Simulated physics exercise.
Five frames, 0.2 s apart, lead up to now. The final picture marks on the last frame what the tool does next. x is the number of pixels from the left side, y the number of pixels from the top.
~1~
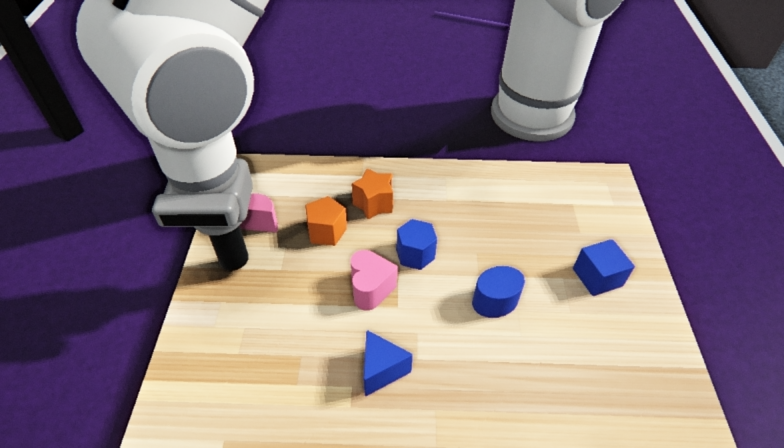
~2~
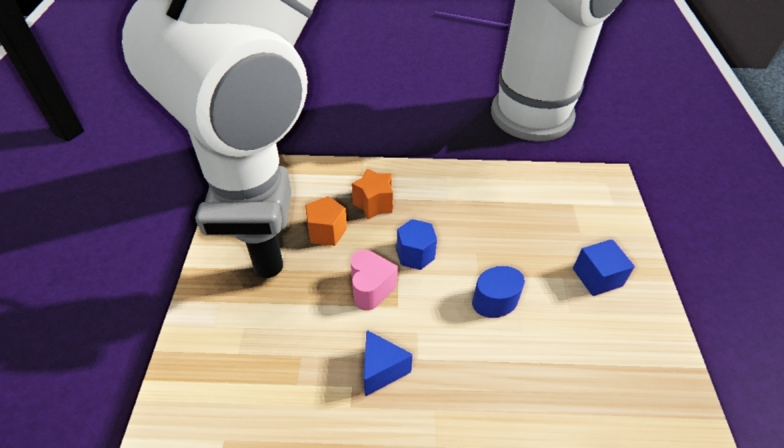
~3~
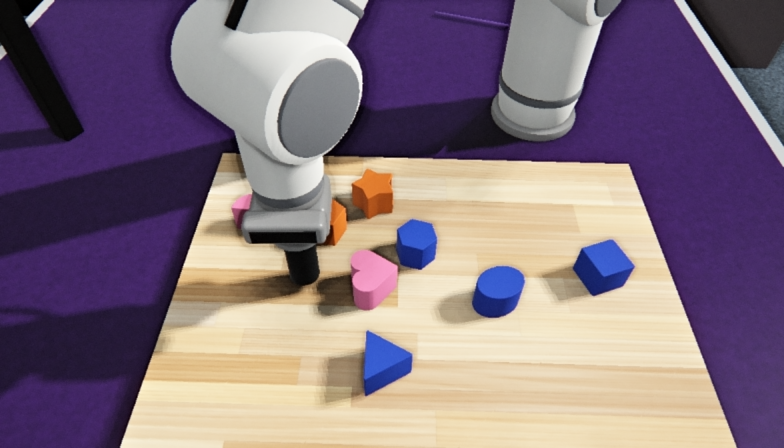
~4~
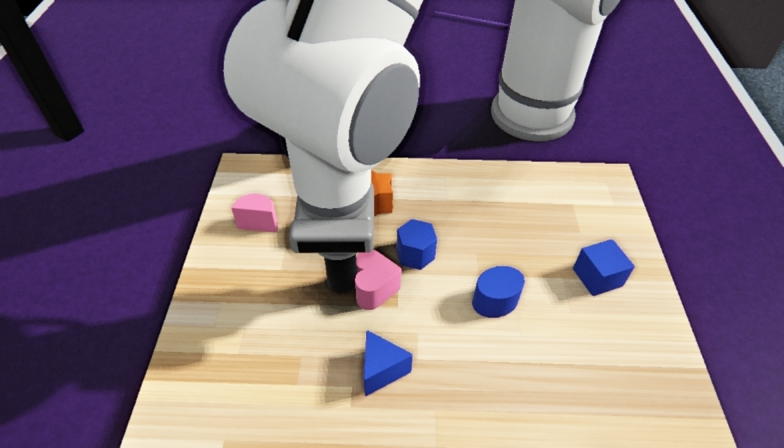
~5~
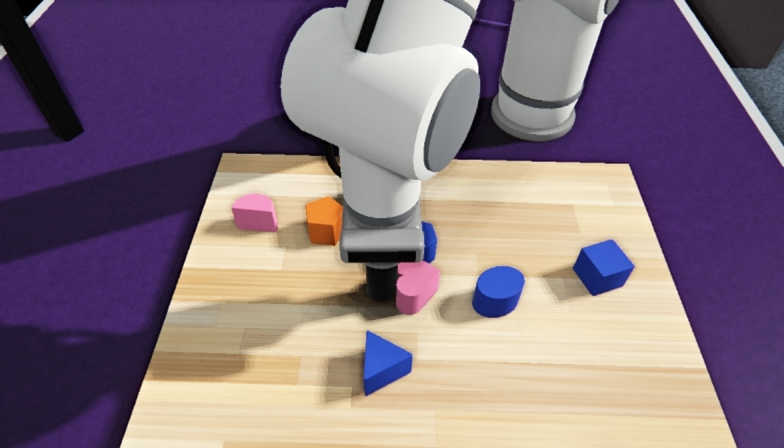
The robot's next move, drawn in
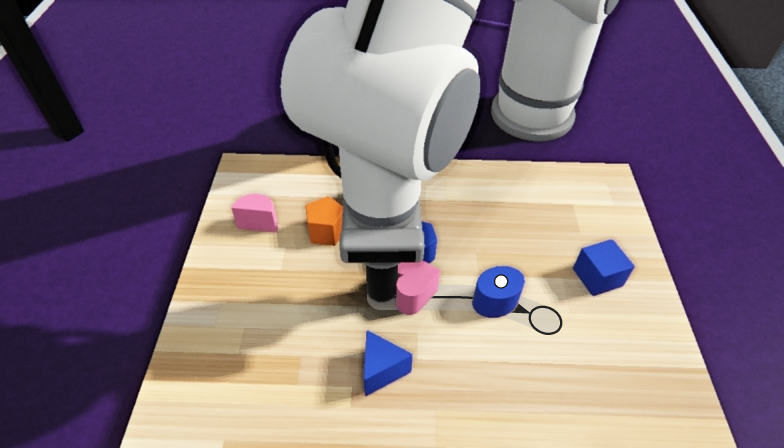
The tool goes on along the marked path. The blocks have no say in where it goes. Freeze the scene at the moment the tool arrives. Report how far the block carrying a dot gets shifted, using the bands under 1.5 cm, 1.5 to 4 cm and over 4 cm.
Ends over 4 cm away.
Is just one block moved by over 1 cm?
Going by the path, no.
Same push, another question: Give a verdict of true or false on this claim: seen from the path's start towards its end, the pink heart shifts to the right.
False
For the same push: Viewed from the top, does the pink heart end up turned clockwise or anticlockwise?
From above, it looks like the pink heart goes counterclockwise.
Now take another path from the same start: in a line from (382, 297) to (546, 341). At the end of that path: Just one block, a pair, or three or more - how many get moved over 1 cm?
Of all the blocks, two travel more than a centimetre.
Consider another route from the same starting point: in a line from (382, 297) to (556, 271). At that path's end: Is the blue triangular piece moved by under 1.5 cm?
Yes, that is how it ends up.
The line goes from (382, 297) by way of (437, 297) and (491, 301) to (545, 320); the dot is on the blue oval.
What follows on the original path. One third of the way, tool (439, 290); pink heart (470, 270); blue oval (513, 282), turned 15° clockwise.
Two thirds of the way, tool (494, 293); pink heart (510, 259), turned 50° anticlockwise; blue oval (555, 282), turned 85° clockwise.
At the end, tool (549, 313); pink heart (515, 259), turned 70° anticlockwise; blue hexagonal block unmoved; blue oval (576, 282), turned 65° clockwise.
